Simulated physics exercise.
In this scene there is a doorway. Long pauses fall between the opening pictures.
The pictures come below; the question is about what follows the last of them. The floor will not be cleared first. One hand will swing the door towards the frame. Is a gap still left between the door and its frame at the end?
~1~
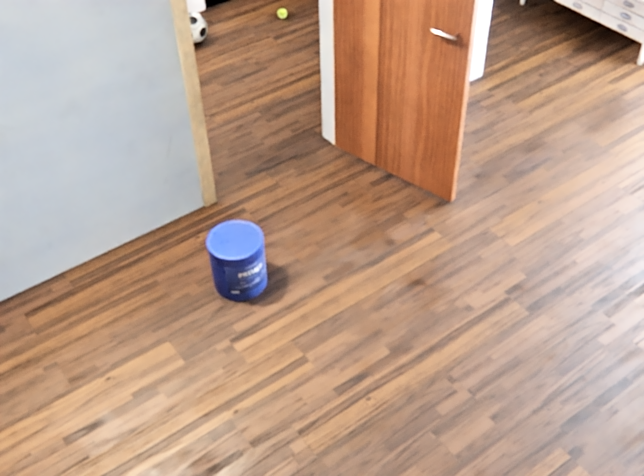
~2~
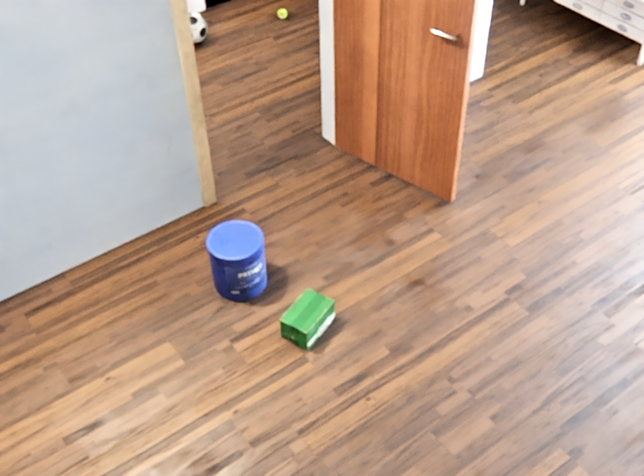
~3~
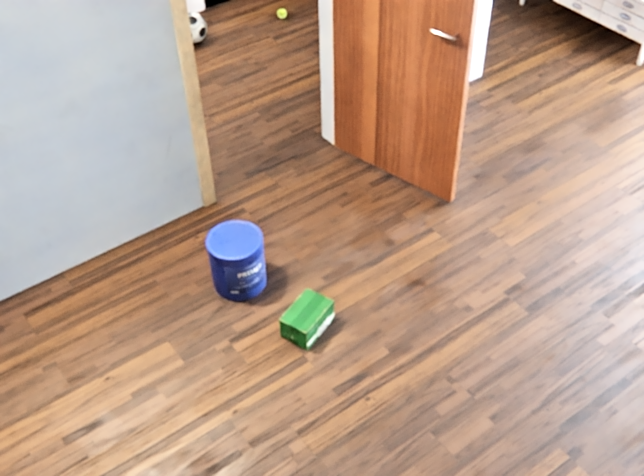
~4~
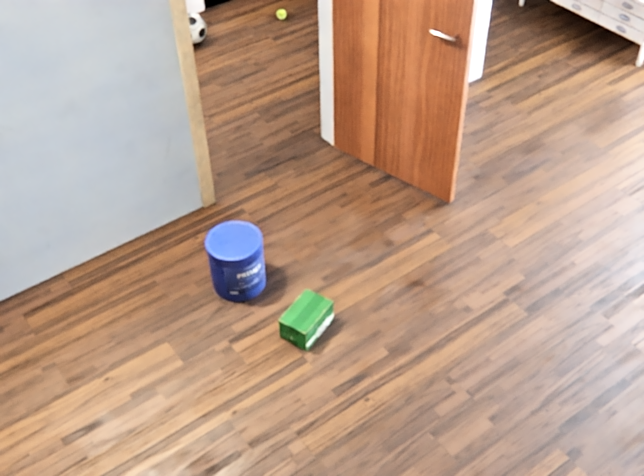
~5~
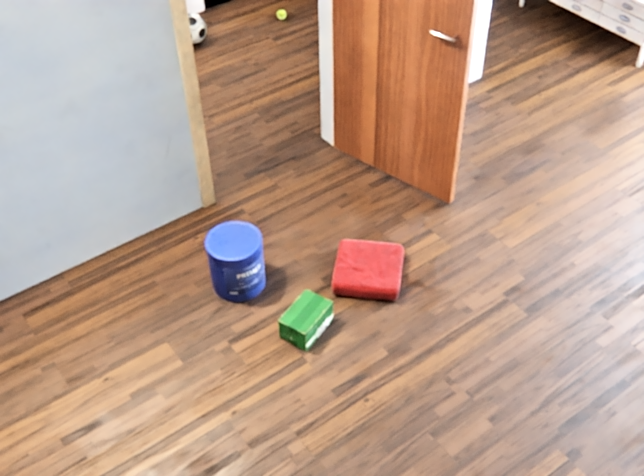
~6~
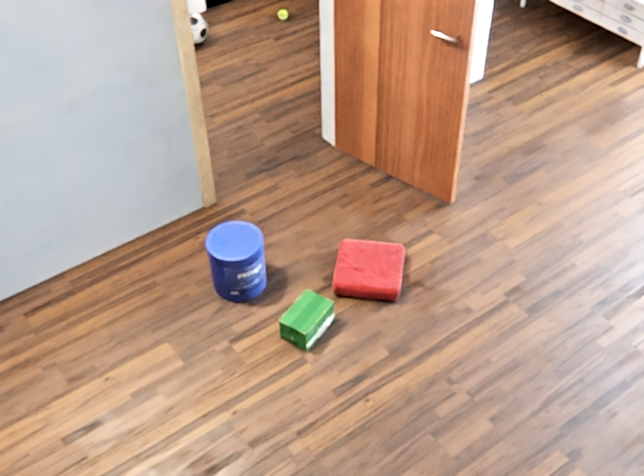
No, there is no gap.
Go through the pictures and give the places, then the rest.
In the first picture, door wide open and still.
In the second picture, door wide open and still; green parcel (308, 319); blue pail (238, 261).
In the third picture, door wide open and still; green parcel (307, 319); blue pail (237, 261).
In the fourth picture, door wide open and still; green parcel (307, 320); blue pail (237, 262).
In the fifth picture, door wide open and still; green parcel (306, 320); blue pail (236, 262).
In the sixth picture, door wide open and still; red cushion (369, 269); green parcel (307, 320).
Then, 0.70 s later than the last frame, door at 87°.
Then, 1.30 s later than the last frame, door at 58°.
Then, 1.70 s later than the last frame, door at 37°.
Then, 2.20 s later than the last frame, door at 10°.
When it is over, door at 0°; all 3 as before. End places, in pixels of the last picture, red cushion near (369, 269).
